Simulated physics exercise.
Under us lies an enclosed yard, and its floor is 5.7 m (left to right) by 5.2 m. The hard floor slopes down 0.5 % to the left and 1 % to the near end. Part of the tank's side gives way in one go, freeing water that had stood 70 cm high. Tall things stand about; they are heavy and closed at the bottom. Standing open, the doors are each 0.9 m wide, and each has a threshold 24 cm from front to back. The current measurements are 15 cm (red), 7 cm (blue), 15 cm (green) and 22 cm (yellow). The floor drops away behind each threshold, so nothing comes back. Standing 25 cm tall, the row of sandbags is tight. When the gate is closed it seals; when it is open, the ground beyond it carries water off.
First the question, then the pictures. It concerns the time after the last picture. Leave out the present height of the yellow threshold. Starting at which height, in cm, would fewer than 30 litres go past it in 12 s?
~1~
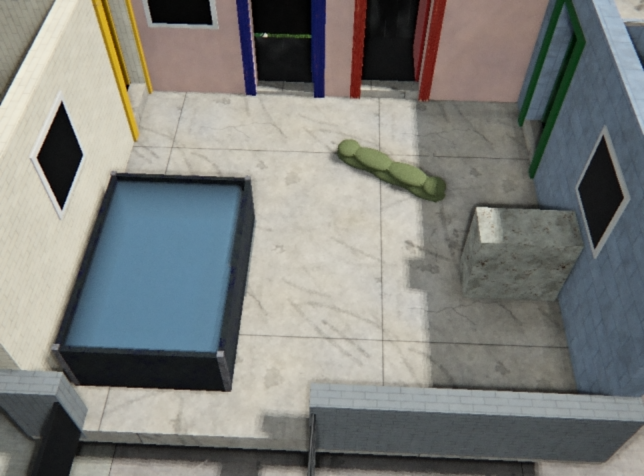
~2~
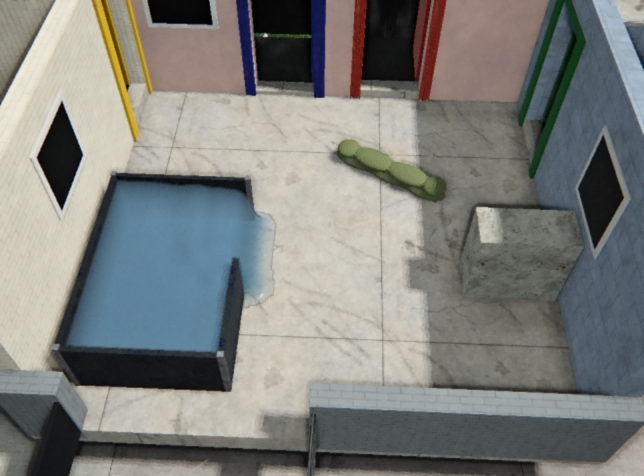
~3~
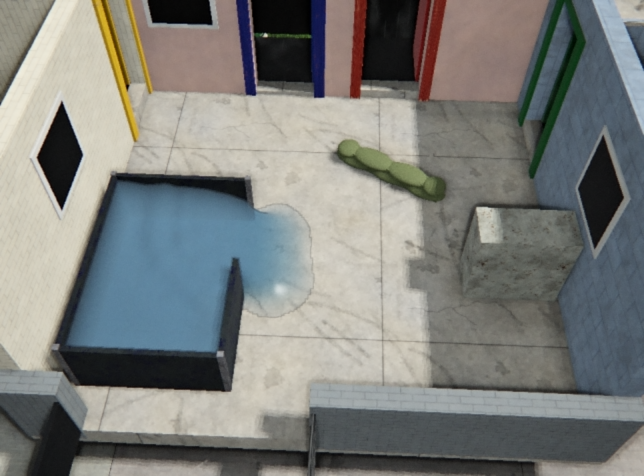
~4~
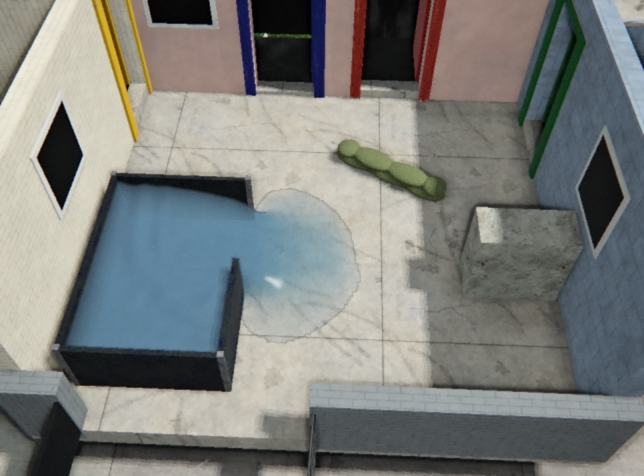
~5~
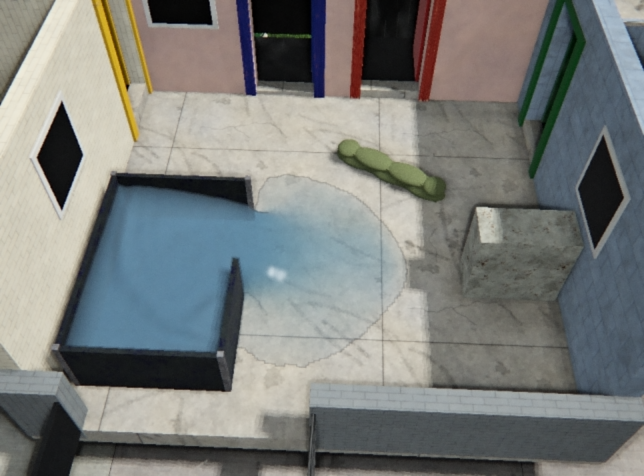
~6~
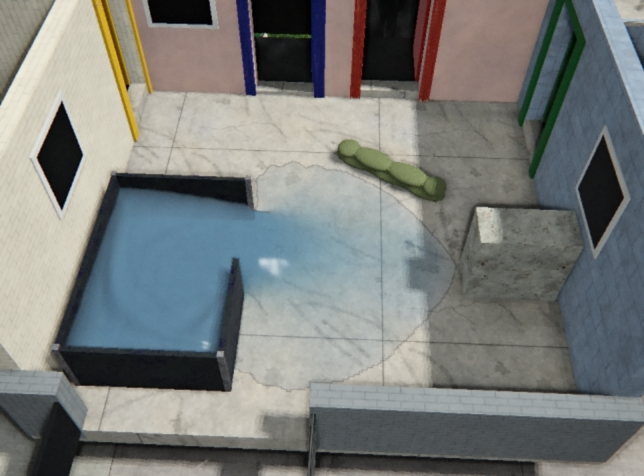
Starting at roughly 10.5 cm.
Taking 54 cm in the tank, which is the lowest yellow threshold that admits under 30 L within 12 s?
About 6.5 cm.
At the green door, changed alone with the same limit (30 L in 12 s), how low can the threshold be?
For green: Close to 7.0 cm.
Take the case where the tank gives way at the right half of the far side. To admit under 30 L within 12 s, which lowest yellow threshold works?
Required height: Approx. 20 cm.
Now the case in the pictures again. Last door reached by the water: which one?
I'd say the yellow one.
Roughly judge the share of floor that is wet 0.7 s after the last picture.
Some 40 per cent of it.
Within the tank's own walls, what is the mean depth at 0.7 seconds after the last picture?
About 45 cm.
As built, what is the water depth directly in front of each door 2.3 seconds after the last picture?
Door by door, in centimetres - red 3, blue 9, green 9, yellow 0.
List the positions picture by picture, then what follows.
In the first frame, still water, 70 cm deep, in the tank at (163, 260); the yellow door at (128, 59) is dry.
In the second frame, the gap is at (243, 247), the front 0.3 m out at (267, 292); the back of the tank holds 70 cm.
In the third frame, water pours out at (244, 247) and has run 0.8 m, to (307, 281); about 12 cm deep outside, 70 cm at the back.
In the fourth frame, water pours out at (244, 248) and has run 1.3 m, to (351, 283); about 9 cm deep outside, 68 cm at the back.
In the fifth frame, the gap is at (244, 249), the front 1.9 m out at (400, 276); the back of the tank holds 62 cm.
In the sixth frame, the gap is at (244, 248), the front 2.5 m out at (448, 270); the back of the tank holds 60 cm; 2.4 m in a straight line remain to the yellow door at (128, 59).
Then, 0.7 s after the last picture water covers 40 % of the floor, deepest (36 cm) near (257, 251); it has not reached the yellow door.
Then, 2.3 s after the last picture water covers 60 % of the floor, deepest (32 cm) near (536, 228); it has not reached the yellow door.
Then, 11.3 s after the last picture water covers 95 % of the floor, deepest (16 cm) near (129, 203); 11 cm at the yellow door, 0 litres in over its 22 cm threshold.
At the yellow door as built, the water peaked near 16 cm, 6.5 s after the last picture.
Run again over the same 12 s with other heights there, 58 litres in over 9 cm, 13 litres over 12 cm. The limit of 30 litres is kept from about 10.5 cm up.
